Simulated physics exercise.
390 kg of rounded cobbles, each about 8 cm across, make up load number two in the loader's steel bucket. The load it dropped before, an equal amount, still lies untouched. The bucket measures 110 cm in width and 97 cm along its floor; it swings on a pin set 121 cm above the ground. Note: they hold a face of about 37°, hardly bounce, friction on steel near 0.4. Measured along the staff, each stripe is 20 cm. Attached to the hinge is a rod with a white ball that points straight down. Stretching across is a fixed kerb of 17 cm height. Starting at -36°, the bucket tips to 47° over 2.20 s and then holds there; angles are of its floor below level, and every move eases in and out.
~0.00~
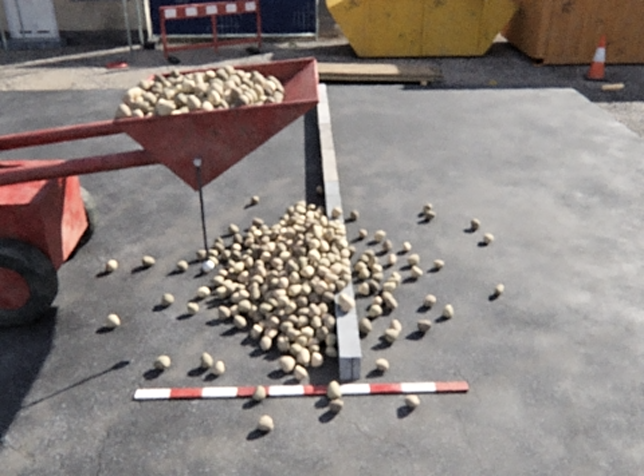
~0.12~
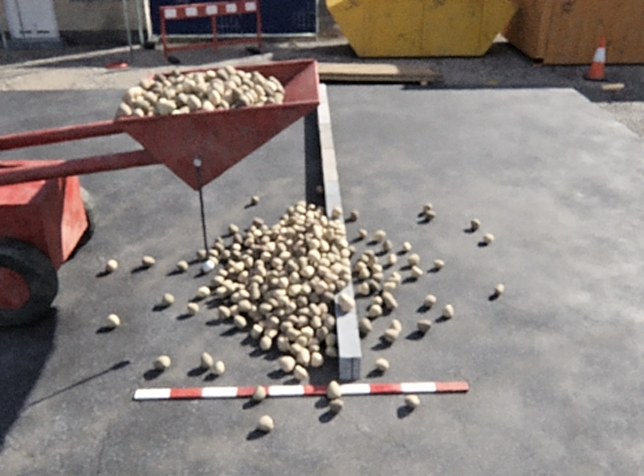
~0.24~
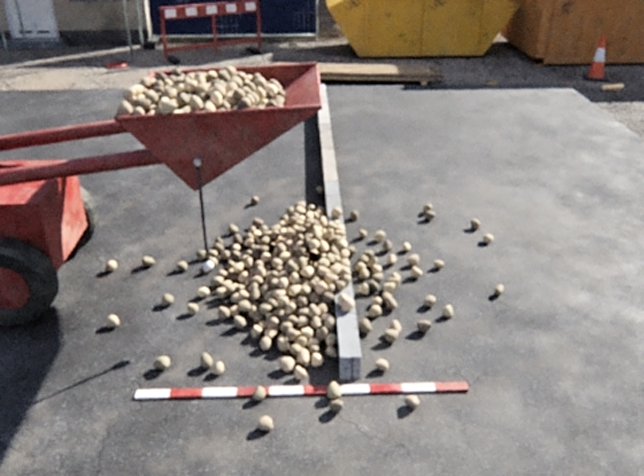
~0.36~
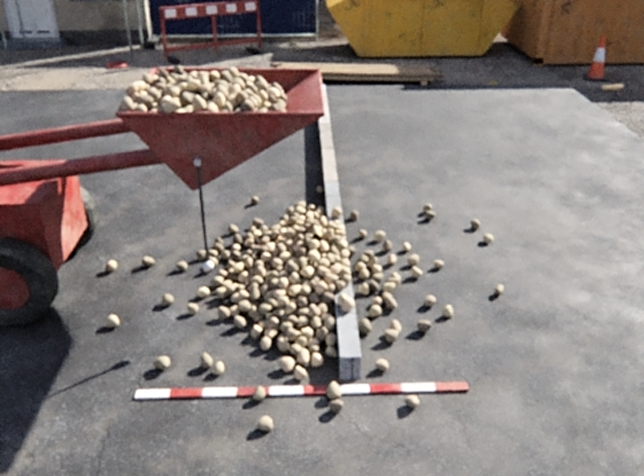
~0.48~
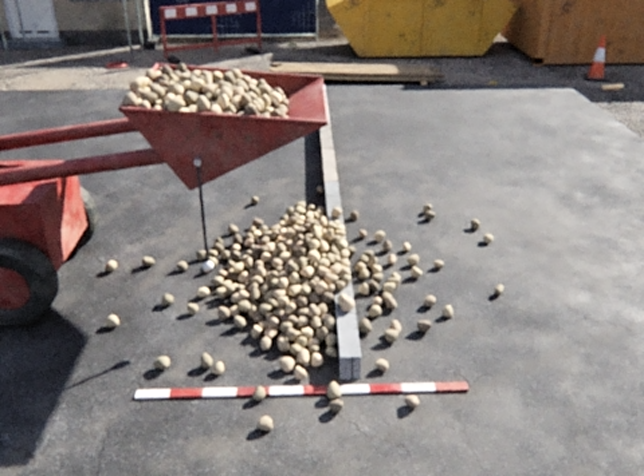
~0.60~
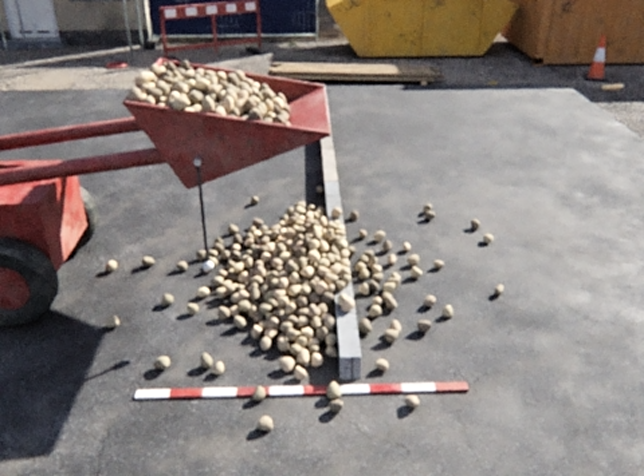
In the video, a red loader bucket heaped with pale, rounded stones slowly tilts forward, its right-hand lip lowering slightly while the load stays inside. Below, an earlier pile lies motionless against a kerb, with stray stones on both sides.
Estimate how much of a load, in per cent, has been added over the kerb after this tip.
Roughly 51 per cent of a load has been added.
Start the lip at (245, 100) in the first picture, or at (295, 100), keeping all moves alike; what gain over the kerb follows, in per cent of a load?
Near 0 in a hundred, then near 30 in a hundred.
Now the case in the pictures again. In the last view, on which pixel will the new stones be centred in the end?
They end up centred around (342, 265).
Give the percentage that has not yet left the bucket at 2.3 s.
Still inside: Some 5 %.
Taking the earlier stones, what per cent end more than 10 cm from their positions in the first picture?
10 per cent.
After 1.6 s the floor is at 34°; in per cent of one load, 87 in the bucket, 105 on this side of the kerb, 8 over the kerb; the foremost stones are at (454, 253).
After 2.3 s the floor is at 47°; in per cent of one load, 5 in the bucket, 152 on this side of the kerb, 43 over the kerb; the foremost stones are at (464, 249).
After 2.7 s the floor is at 47°; in per cent of one load, 0 in the bucket, 144 on this side of the kerb, 56 over the kerb; the foremost stones are at (498, 265).
After 5.2 s the floor is at 47°; in per cent of one load, 0 in the bucket, 142 on this side of the kerb, 58 over the kerb; the foremost stones are at (517, 263). Net gain over the kerb, 51.
